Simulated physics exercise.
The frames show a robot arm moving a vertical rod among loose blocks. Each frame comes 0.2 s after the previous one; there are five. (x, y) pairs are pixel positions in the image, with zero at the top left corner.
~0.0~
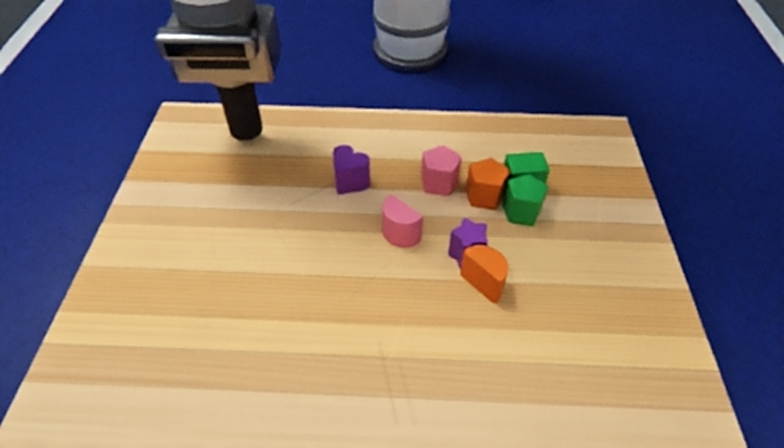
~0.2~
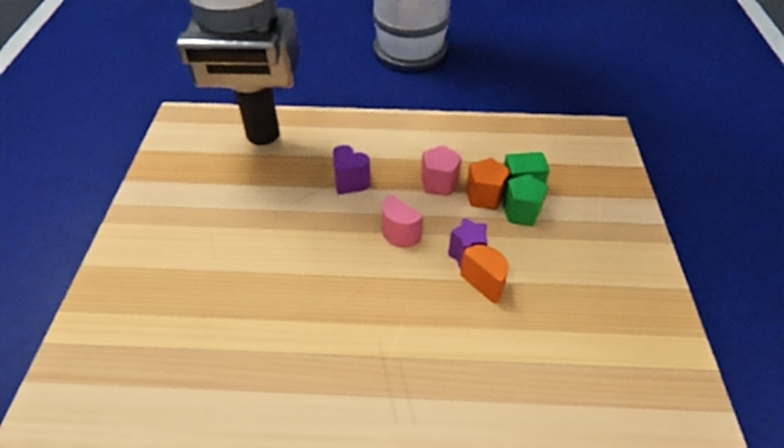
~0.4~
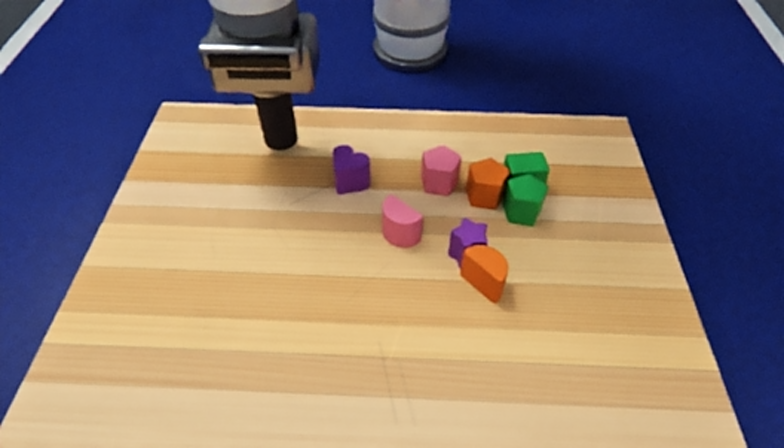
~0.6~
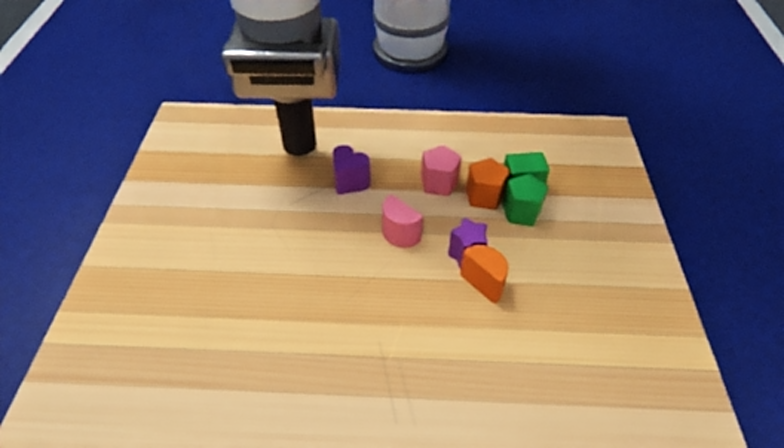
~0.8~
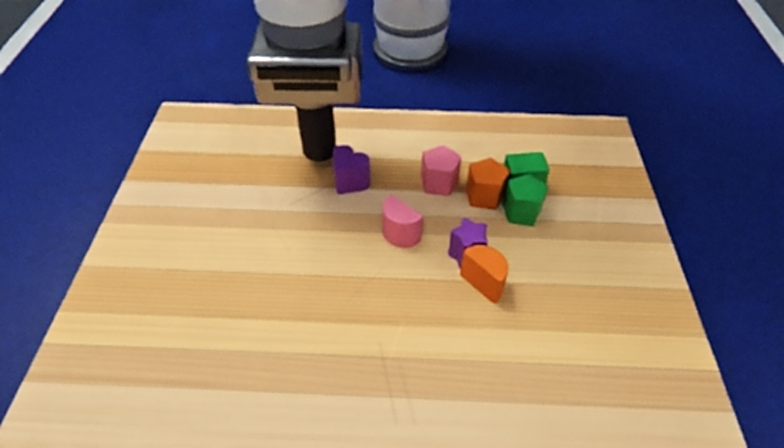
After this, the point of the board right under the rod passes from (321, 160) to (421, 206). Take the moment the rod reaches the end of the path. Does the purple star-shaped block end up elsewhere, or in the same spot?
The purple star-shaped block does not move.
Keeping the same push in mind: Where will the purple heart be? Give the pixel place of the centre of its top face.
The middle of its top is at (392, 198).
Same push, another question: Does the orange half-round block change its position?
No, that is not what happens.
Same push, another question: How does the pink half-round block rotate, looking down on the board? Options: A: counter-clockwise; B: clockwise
Letter A.
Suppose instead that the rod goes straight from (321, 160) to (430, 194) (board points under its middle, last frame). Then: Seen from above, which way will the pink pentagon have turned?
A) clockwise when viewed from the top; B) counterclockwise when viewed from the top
B
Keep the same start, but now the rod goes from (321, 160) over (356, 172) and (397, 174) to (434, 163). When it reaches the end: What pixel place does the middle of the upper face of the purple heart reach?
For the centre of its top, I'd go with (378, 175).
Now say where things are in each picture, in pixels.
The first picture shows tip of the rod at (247, 130), middles of tops, purple heart at (348, 158), pink half-round block at (400, 211), purple star-shaped block at (471, 232), orange half-round block at (489, 260).
The second picture shows rod at (263, 135), nothing pushed.
The third picture shows rod at (281, 139), nothing pushed.
The fourth picture shows rod at (300, 145), nothing pushed.
The fifth picture shows rod at (320, 150), purple heart at (348, 158), pink half-round block at (400, 211), purple star-shaped block at (471, 232), orange half-round block at (489, 260).
What follows on the original path. One third of the way, rod at (353, 165); purple heart at (369, 175), turned 30° clockwise.
Two thirds of the way, rod at (387, 181); purple heart at (384, 191), turned 90° clockwise; pink half-round block at (402, 220), turned 25° anticlockwise.
At the end, rod at (421, 196); purple heart at (392, 198), turned 135° clockwise; pink half-round block at (400, 221), turned 40° anticlockwise; purple star-shaped block unmoved; orange half-round block unmoved.
